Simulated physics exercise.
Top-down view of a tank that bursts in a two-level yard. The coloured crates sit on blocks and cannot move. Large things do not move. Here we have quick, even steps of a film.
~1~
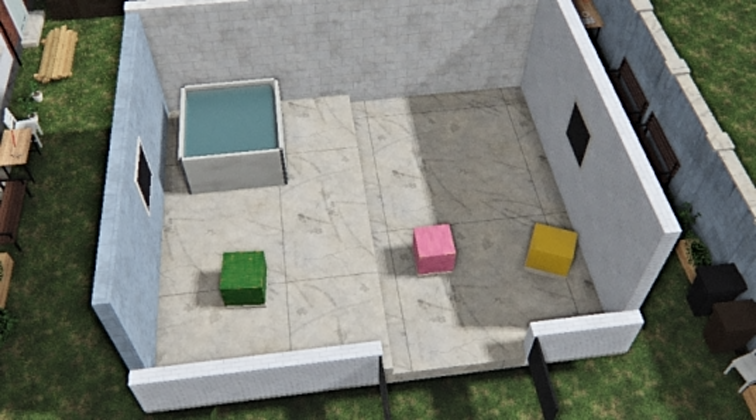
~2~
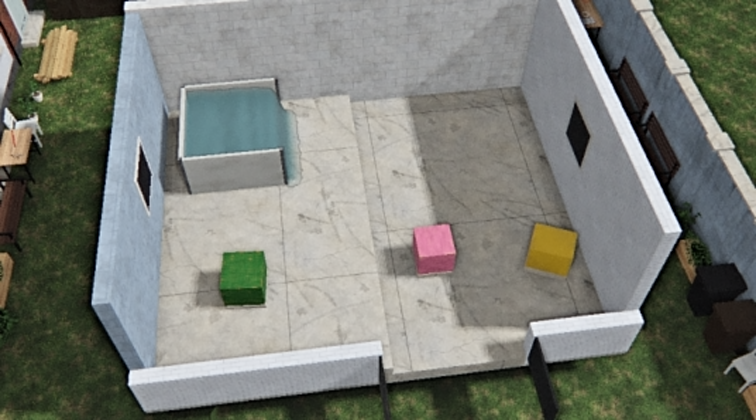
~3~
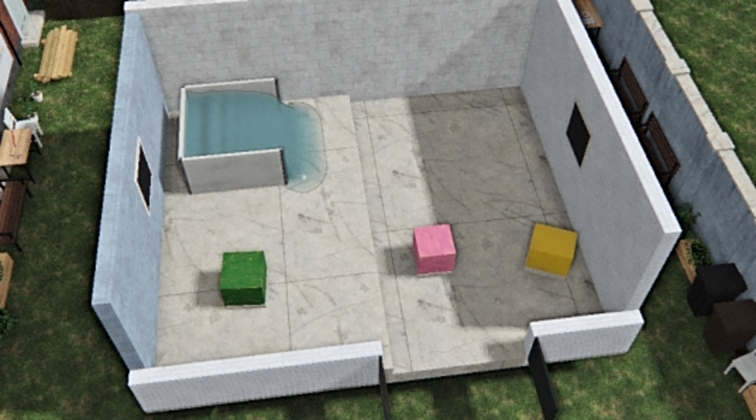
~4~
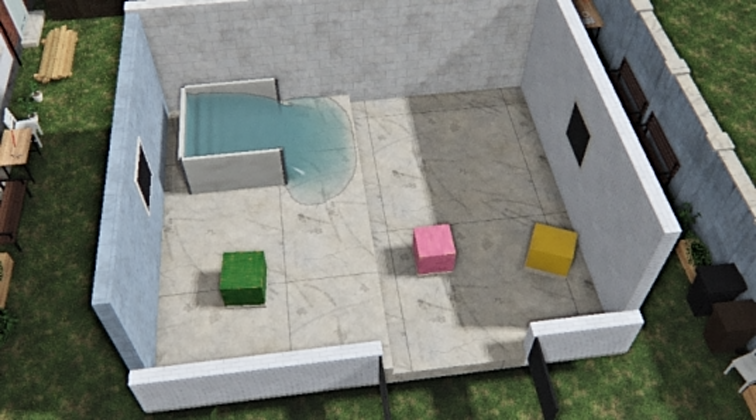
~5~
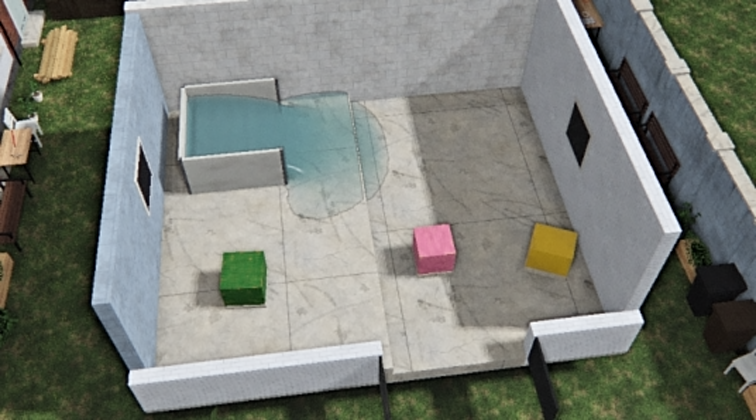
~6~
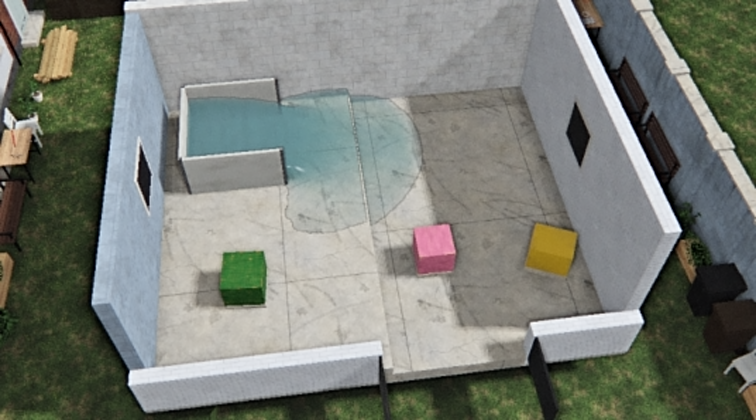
A walled yard with a pale stone floor on two levels, seen from high above at a steady angle, holds a square open tank of blue-green water in its back left corner. A green cube sits at the front left, with a pink cube right of centre and a yellow one near the right wall. The tank's right side opens and water pours out rightward, spreading in a widening rounded sheet across the floor, while the cubes stay still.
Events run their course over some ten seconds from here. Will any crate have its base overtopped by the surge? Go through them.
In order: The yellow crate meets the water; the pink crate meets the water; the green crate never meets the water.
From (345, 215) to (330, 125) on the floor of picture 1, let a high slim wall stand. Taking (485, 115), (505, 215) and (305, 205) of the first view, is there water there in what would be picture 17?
The first point comes out inundated, the next unwetted, the last inundated.
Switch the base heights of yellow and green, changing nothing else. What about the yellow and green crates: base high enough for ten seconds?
Yellow crate is reached, green crate is not reached.
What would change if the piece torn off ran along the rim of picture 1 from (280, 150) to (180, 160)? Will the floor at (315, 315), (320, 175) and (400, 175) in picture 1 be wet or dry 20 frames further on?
Well, the first one's sodden, the second's left untouched, and the third's left untouched.
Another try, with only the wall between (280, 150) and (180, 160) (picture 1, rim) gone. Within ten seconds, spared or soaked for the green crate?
In that case the green crate gets flooded.
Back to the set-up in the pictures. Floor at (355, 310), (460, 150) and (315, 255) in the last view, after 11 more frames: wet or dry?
Point one left clear, point two sodden, point three left clear.
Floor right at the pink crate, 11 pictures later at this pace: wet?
For pink the answer is wetted.
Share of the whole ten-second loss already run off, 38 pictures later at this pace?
Near 35 in a hundred.
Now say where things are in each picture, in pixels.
The open tank at (231, 120) is whole and still, in the first frame.
The front is at (283, 111), out from the gap at (280, 138), in the second frame.
Water pours out at (280, 138) and has run to (300, 105), in the third frame.
The front is at (322, 97), out from the gap at (281, 140), in the fourth frame.
The front is at (373, 120), out from the gap at (281, 140), in the fifth frame.
The front is at (413, 131), out from the gap at (281, 140), in the sixth frame.
A moment on, water covers 45 % of the floor; the yellow crate not reached, the pink crate water round its plinth, the green crate not reached.
Next, water covers 50 % of the floor; the yellow crate water round its plinth, the pink crate water round its plinth, the green crate not reached.
Then, water covers 60 % of the floor; the yellow crate water round its plinth, the pink crate water round its plinth, the green crate not reached.
Later, water covers 65 % of the floor; the yellow crate water round its plinth, the pink crate water round its plinth, the green crate not reached.
In the end, water covers 65 % of the floor; the yellow crate was topped, the pink crate was topped, the green crate stayed above the water.
